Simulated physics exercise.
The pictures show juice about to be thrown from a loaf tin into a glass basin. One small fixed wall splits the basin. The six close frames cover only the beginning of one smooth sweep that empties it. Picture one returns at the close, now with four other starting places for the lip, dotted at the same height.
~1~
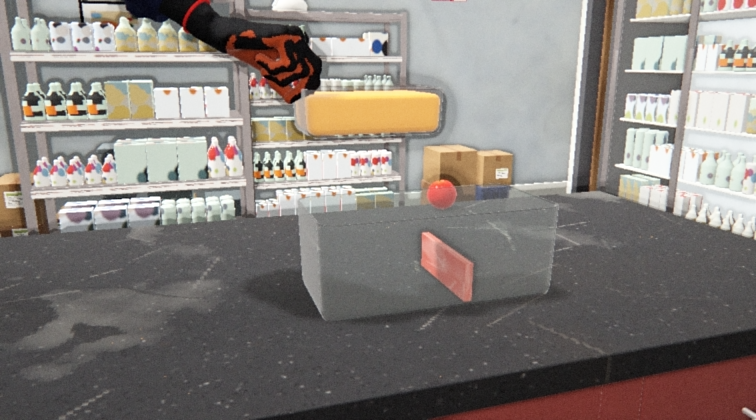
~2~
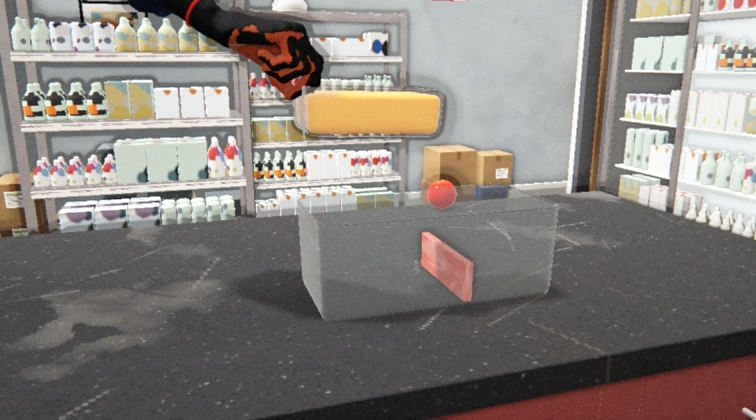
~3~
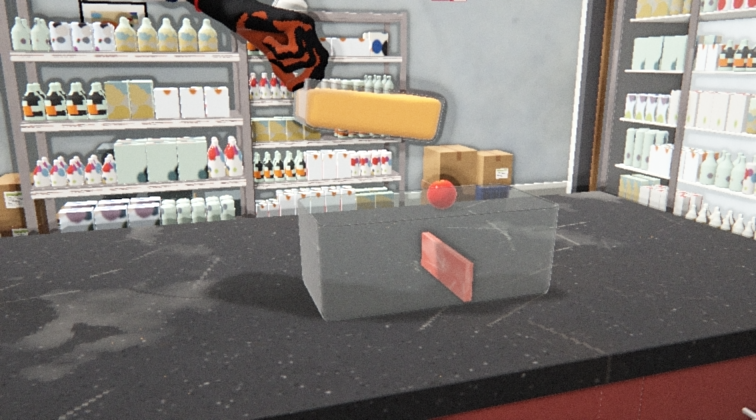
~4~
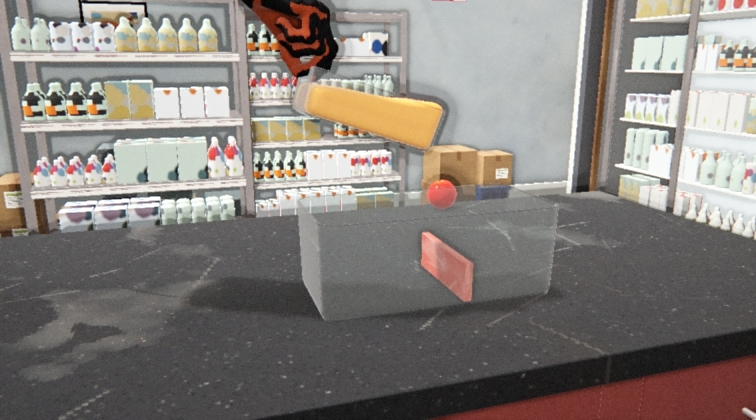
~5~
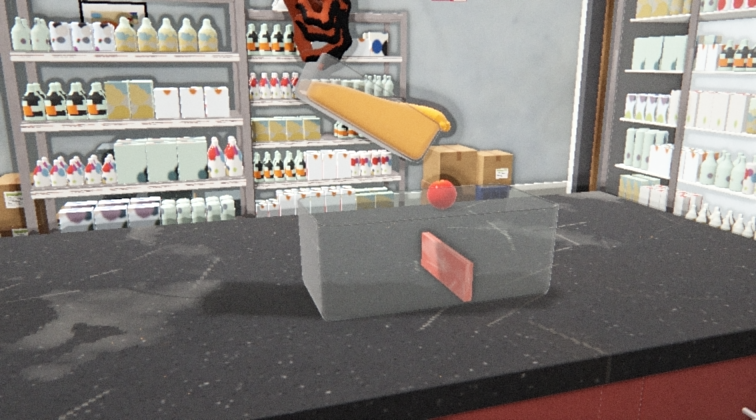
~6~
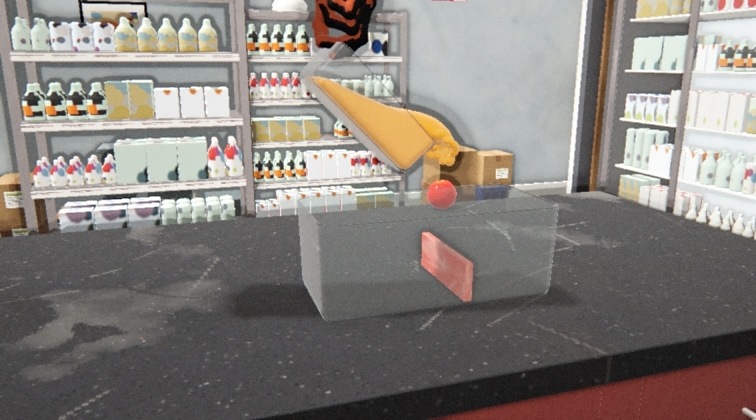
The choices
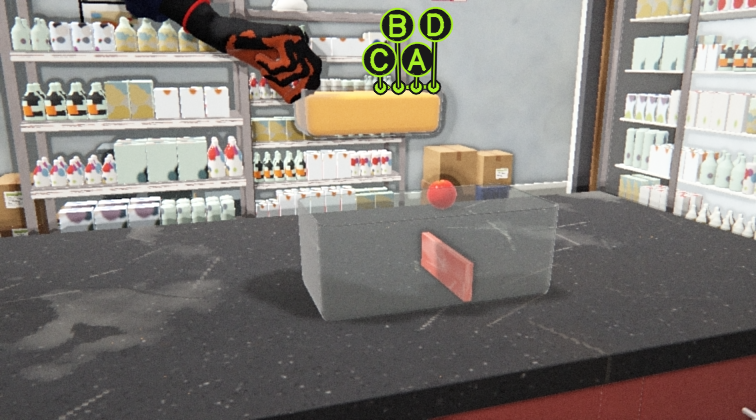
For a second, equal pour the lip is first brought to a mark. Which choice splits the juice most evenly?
A works best here.
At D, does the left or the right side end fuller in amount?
The right side.
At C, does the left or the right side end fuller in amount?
The left one.
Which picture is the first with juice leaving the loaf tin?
Picture 4.
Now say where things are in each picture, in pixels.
The first frame shows upright, lip at (428, 86); basin from (321, 321) to (547, 291); top of the wall at (446, 247); nothing has left yet.
The second frame shows tipped about 2°, lip at (428, 89); nothing has left yet.
The third frame shows tipped about 8°, lip at (429, 96); nothing has left yet.
The fourth frame shows tipped about 18°, lip at (430, 108); juice is over the lip, down to (430, 108).
The fifth frame shows tipped about 31°, lip at (428, 122); juice is over the lip, down to (432, 128).
The sixth frame shows tipped about 45°, lip at (422, 138); juice is over the lip, down to (433, 162).
In lime, A at (416, 87); B at (398, 87); C at (380, 87); D at (433, 86).
With A, about 45 % ends left of the wall and 50 % right of it; 5 % is lost outside.
With B, about 78 % ends left of the wall and 16 % right of it; 6 % is lost outside.
With C, about 86 % ends left of the wall and 8 % right of it; 6 % is lost outside.
With D, about 29 % ends left of the wall and 66 % right of it; 5 % is lost outside.
